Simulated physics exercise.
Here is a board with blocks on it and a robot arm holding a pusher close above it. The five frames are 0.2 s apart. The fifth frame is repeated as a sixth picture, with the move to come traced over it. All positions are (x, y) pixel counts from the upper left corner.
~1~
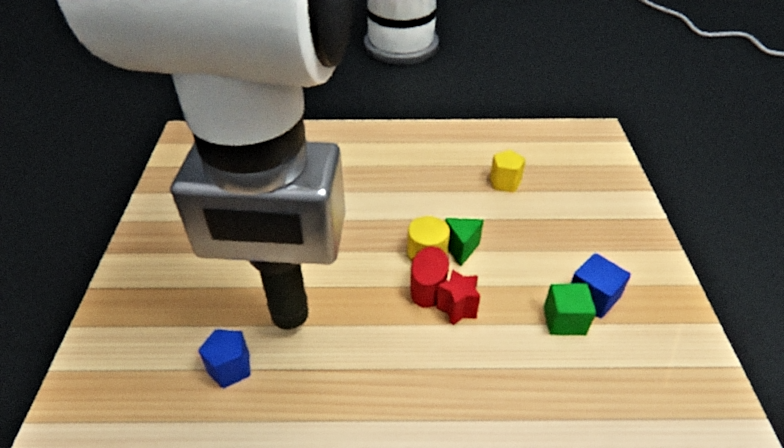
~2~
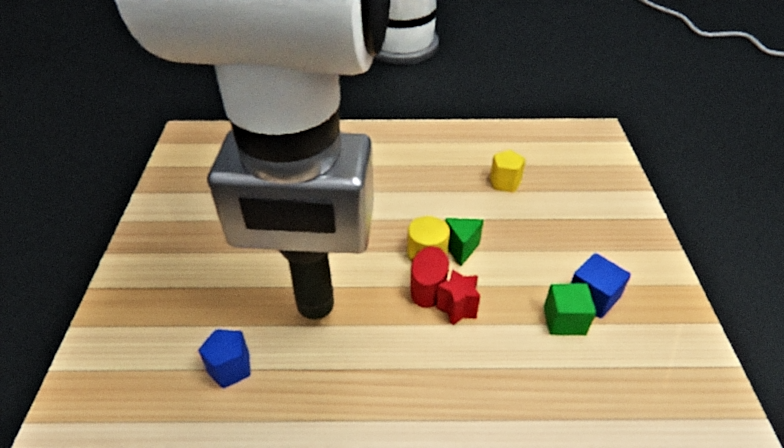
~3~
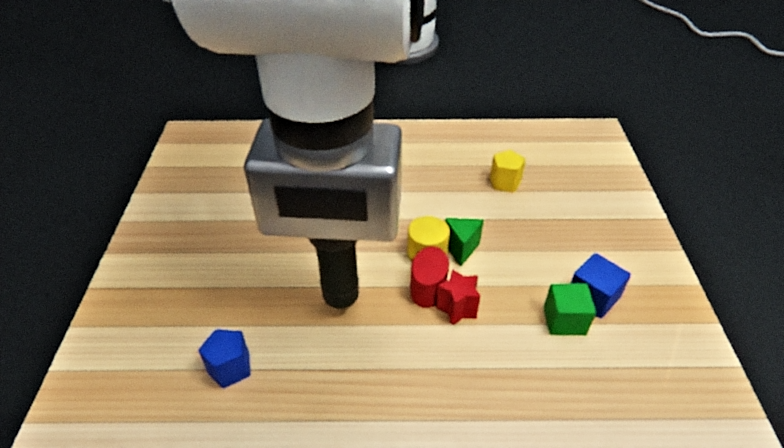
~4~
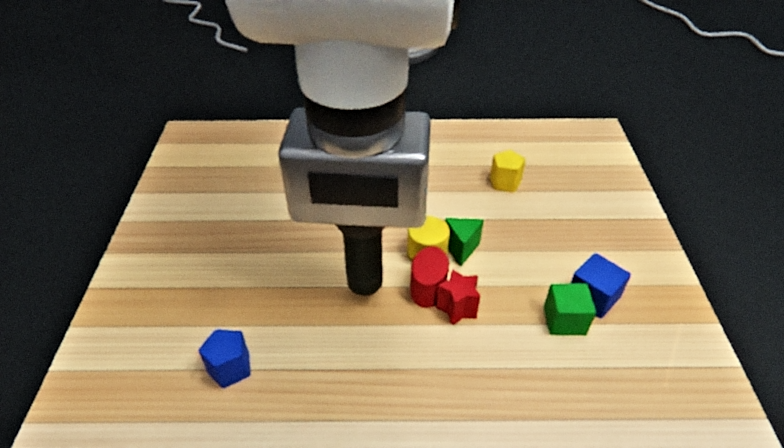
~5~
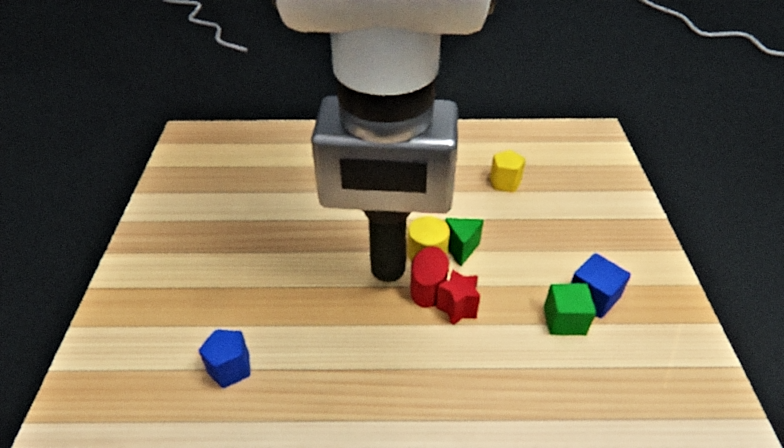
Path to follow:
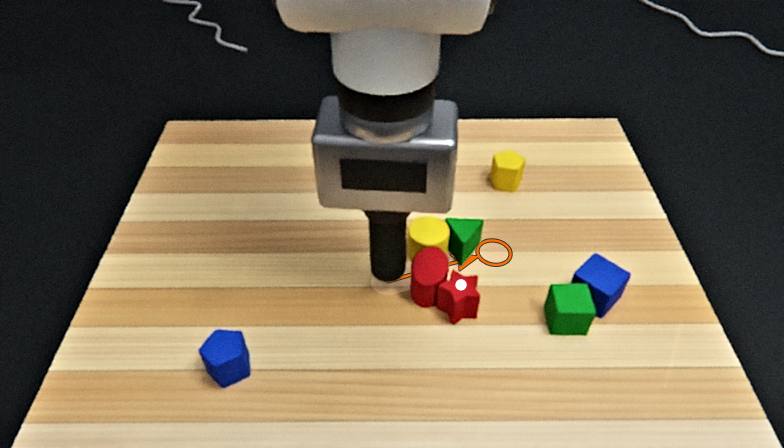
To begin with, a robot arm holds a dark pusher over the left part of a wooden board scattered with red, yellow, green and blue blocks. The arm moves steadily right and slightly away from the viewer, bringing the pusher beside the red and yellow blocks, while every block stays still.
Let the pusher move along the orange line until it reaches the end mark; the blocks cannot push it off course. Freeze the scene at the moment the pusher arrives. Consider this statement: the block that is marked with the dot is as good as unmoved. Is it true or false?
That claim is false.
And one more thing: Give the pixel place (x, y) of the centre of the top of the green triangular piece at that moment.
When the path ends, it will be at (498, 204).
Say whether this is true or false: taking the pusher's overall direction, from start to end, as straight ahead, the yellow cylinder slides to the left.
Verdict: True.
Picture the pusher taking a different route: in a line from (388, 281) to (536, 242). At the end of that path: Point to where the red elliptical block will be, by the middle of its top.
It should be at (484, 263) by then.
Path on the board, straight from (388, 281) to (494, 252); the dot is on the red star-shaped block.
The first path, step by step. One third of the way, pusher at (425, 259); yellow cylinder at (438, 222); red elliptical block at (458, 262), turned 30° clockwise; red star-shaped block at (472, 289), turned 30° clockwise; green triangular piece at (472, 221), turned 30° clockwise.
Two thirds of the way, pusher at (461, 250); yellow cylinder at (448, 212); red elliptical block at (483, 262), turned 65° clockwise; red star-shaped block at (478, 291), turned 55° clockwise; green triangular piece at (485, 216), turned 35° clockwise.
At the end, pusher at (496, 241); yellow cylinder at (448, 212); red elliptical block at (483, 262), turned 65° clockwise; red star-shaped block at (478, 291), turned 55° clockwise; green triangular piece at (498, 204), turned 20° anticlockwise.
